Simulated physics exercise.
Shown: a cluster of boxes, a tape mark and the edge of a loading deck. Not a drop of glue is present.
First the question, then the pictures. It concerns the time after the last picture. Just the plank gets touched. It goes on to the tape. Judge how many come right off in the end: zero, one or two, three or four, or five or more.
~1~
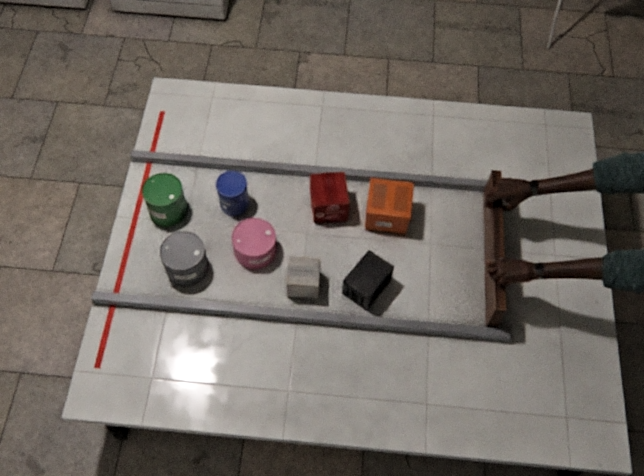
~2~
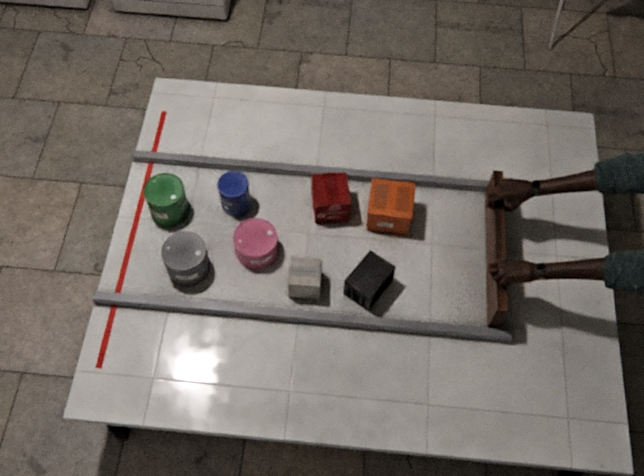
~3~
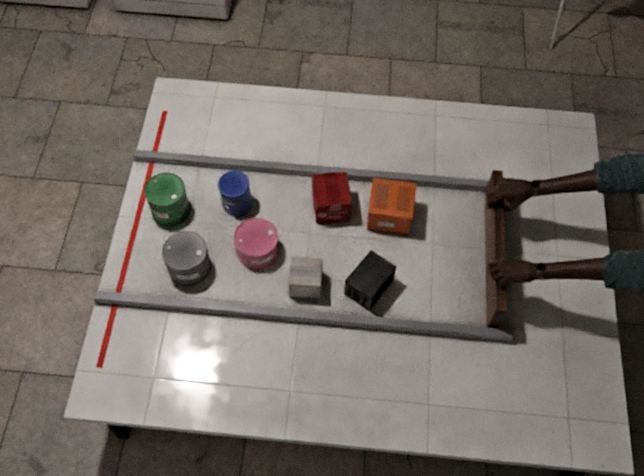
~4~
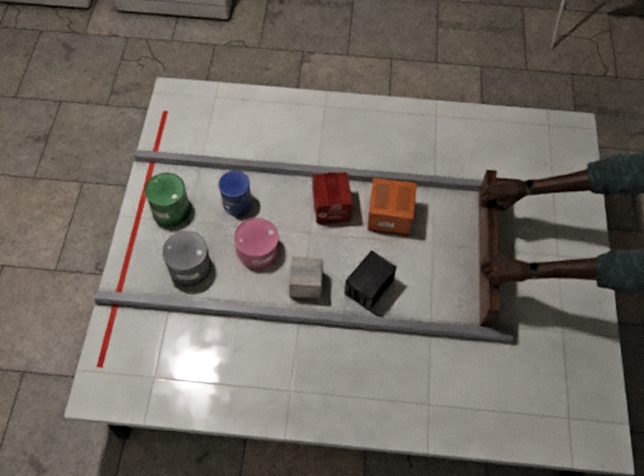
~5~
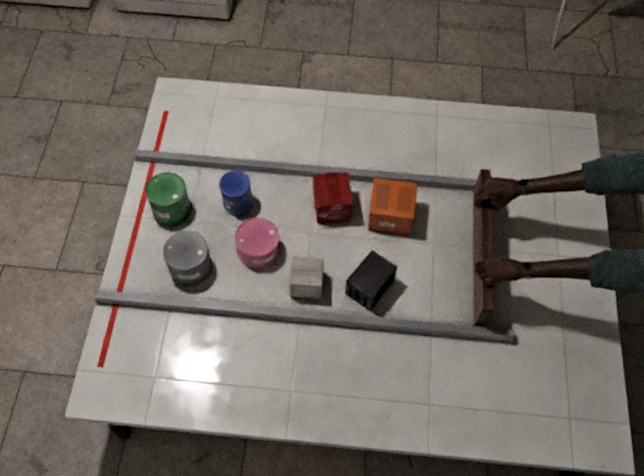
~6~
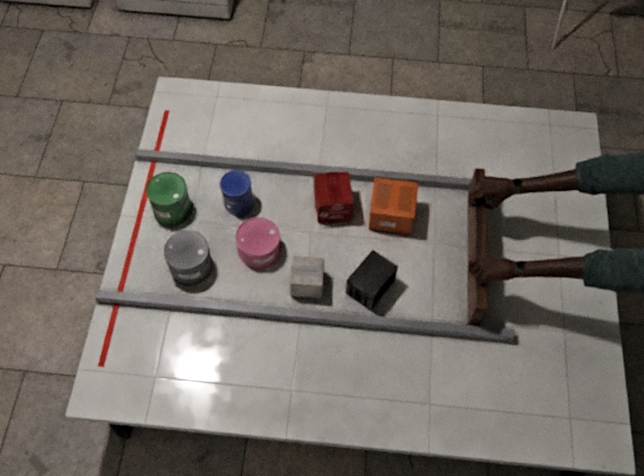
In the end, five or more come right off.
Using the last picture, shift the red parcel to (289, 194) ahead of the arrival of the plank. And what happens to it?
Started there, the object drops over the edge.
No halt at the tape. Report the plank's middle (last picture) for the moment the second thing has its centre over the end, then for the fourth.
At (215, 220) for the second, at (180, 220) for the fourth.
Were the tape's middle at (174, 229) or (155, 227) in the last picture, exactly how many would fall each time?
The ground gets 4 in the first try and 5 in the second.
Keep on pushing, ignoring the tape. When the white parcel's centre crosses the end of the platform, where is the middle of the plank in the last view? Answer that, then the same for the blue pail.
Estimated middle: (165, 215), and (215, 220) for the other.
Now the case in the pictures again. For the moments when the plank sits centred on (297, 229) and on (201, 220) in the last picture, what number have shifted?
The number moved is 6 and then 8.
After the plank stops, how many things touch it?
Looks like 2 of them, all told.
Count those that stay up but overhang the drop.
The figure is 2.
Early on, none off yet; green canister at rest near (170, 199); grey canister at rest near (189, 258); blue pail at rest near (237, 193).
A while later, none off yet; green canister travelled a little near (159, 200); grey canister at rest near (189, 258); blue pail travelled about its own width near (193, 189).
Further along, none off yet; green canister leaning well over near (106, 205); grey canister travelled well along near (106, 251); blue pail leaning a little near (112, 175).
Finally, the number that fall off is five or more; lost, orange tote, red parcel, white parcel, blue pail, grey canister and green canister.
